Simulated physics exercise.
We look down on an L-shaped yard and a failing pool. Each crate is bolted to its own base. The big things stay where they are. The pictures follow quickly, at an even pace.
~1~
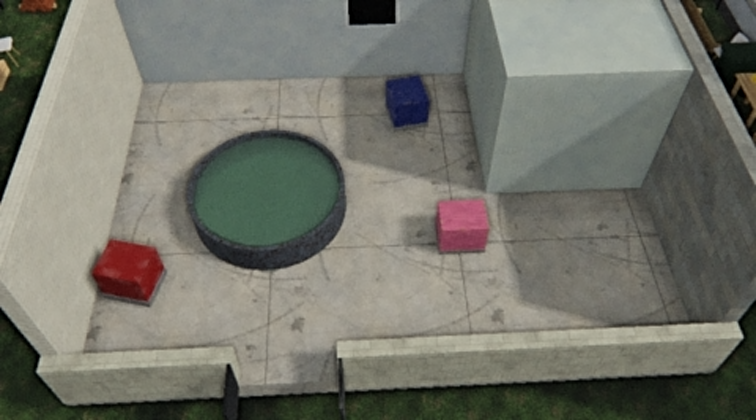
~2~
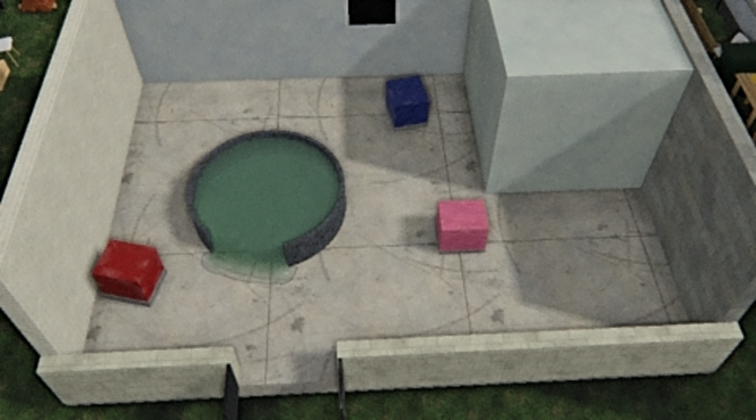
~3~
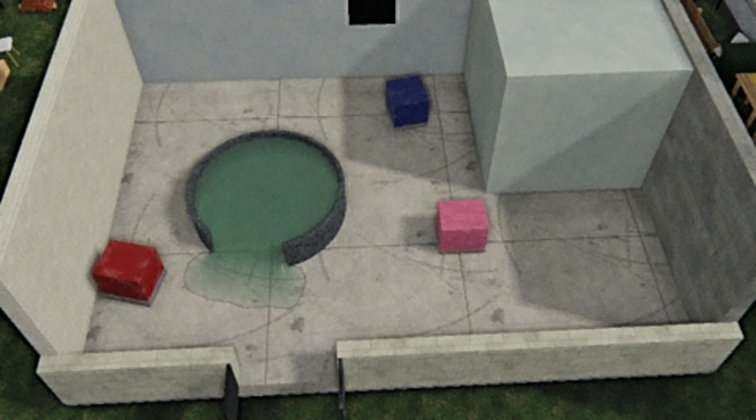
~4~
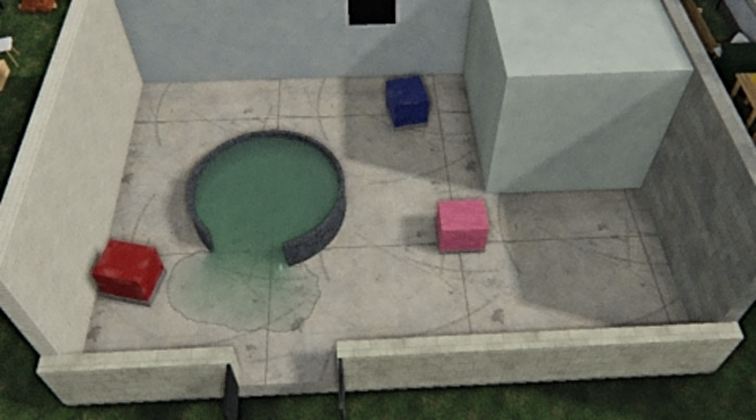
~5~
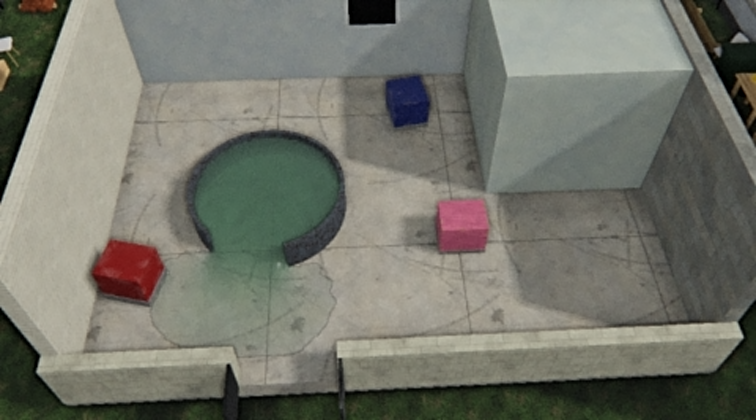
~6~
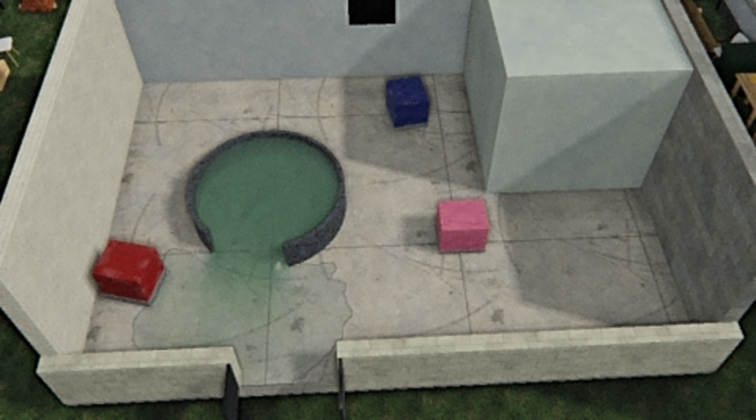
Green water pouring through a gap in a round pool's wall, spreading across the paved yard beside a still red block.
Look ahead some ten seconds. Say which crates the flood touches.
In the end: The pink crate stays dry; the blue crate stays dry; the red crate gets wet.
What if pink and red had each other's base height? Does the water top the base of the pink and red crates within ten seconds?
My reading: The pink one remains dry, the red one is wetted.
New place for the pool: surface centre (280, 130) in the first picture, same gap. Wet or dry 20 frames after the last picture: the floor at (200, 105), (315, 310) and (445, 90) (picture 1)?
One after the other: Clear, wet, clear.
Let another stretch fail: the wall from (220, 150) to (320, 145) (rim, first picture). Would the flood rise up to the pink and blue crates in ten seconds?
Pink crate is soaked, blue crate is soaked.
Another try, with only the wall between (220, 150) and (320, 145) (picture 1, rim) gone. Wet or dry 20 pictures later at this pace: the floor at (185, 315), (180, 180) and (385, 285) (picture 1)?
As listed: Clear, under water, clear.
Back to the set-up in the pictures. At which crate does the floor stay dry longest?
That is the blue one.
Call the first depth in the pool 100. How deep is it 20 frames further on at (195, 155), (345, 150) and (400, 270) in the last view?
In turn 0, 0 and 0 in a hundred.
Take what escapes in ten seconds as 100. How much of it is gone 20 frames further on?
I make it 45 per cent.
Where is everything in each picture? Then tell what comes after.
The first picture shows still water in the round tank at (267, 189).
In the second picture, water pours out at (246, 259) and has run to (290, 275).
In the third picture, water pours out at (247, 261) and has run to (293, 298).
In the fourth picture, water pours out at (247, 261) and has run to (288, 322).
In the fifth picture, the front is at a hidden place, out from the gap at (247, 261).
In the sixth picture, the front is at a hidden place, out from the gap at (247, 261).
A moment on, water covers 15 % of the floor; the pink crate not reached, the blue crate not reached, the red crate water round its plinth.
Next, water covers 15 % of the floor; the pink crate not reached, the blue crate not reached, the red crate water round its plinth.
Then, water covers 25 % of the floor; the pink crate not reached, the blue crate not reached, the red crate water round its plinth.
Later, water covers 40 % of the floor; the pink crate not reached, the blue crate not reached, the red crate water round its plinth.
In the end, water covers 70 % of the floor; the pink crate stayed above the water, the blue crate stayed above the water, the red crate was topped.
